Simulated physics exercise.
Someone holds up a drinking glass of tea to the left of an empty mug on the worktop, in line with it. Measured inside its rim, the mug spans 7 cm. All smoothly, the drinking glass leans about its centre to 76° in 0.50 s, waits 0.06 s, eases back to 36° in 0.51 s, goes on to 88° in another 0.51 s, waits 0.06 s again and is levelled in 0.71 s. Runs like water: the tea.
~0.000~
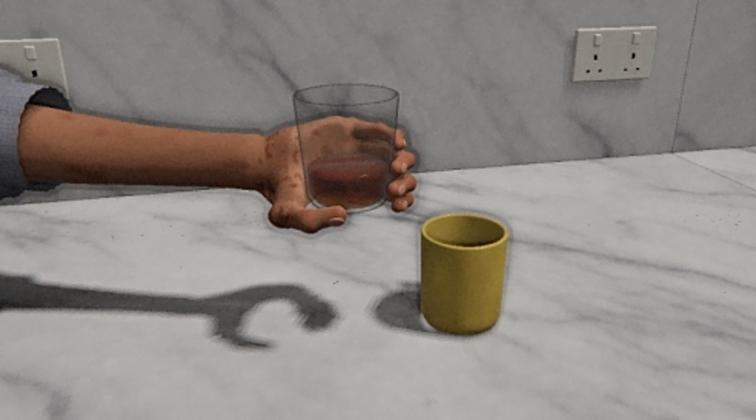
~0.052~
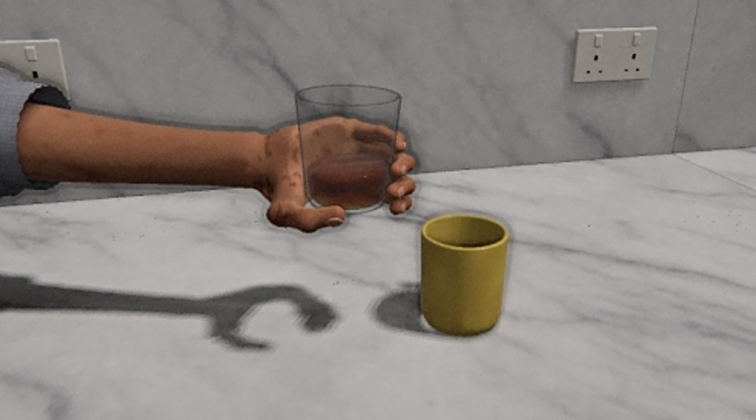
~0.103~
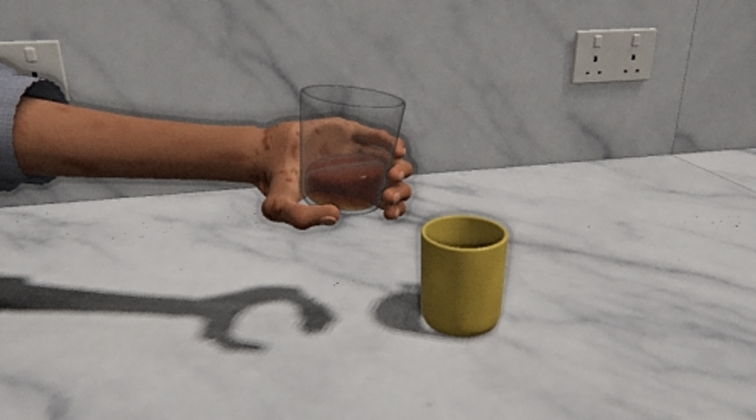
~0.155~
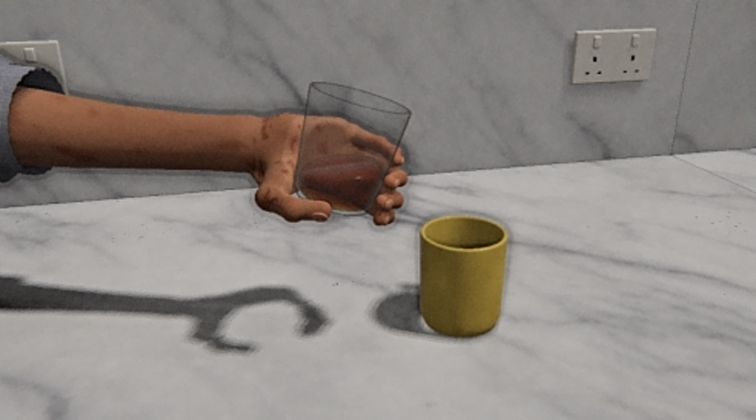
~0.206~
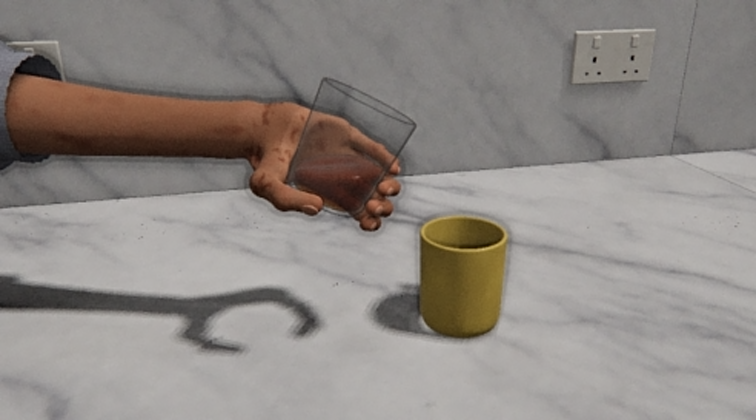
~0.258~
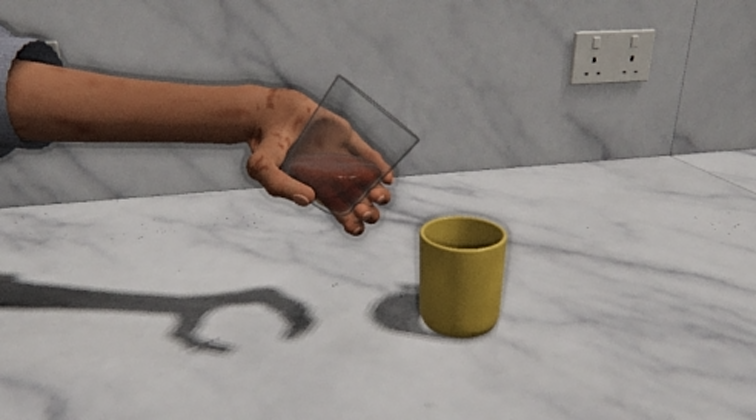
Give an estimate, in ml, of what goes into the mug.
90 ml.
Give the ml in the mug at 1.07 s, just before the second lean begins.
I'd put it at around 40 ml.
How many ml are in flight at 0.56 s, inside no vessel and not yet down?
It comes to some 20 ml.
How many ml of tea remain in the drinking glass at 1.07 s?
Roughly 70 ml is still in it.
After 0.56 s the tilt is 76° and the mug has 0 ml, the drinking glass 100 ml, and 0 ml is on the worktop.
After 1.07 s the tilt is 36° and the mug has 45 ml, the drinking glass 75 ml, and 0 ml is on the worktop.
After 1.64 s the tilt is 88° and the mug has 55 ml, the drinking glass 45 ml, and 0 ml is on the worktop.
After 2.15 s the tilt is 17° and the mug has 90 ml, the drinking glass 25 ml, and 5 ml is on the worktop.
In the end the mug has 90 ml, the drinking glass 25 ml, and 5 ml is on the worktop.
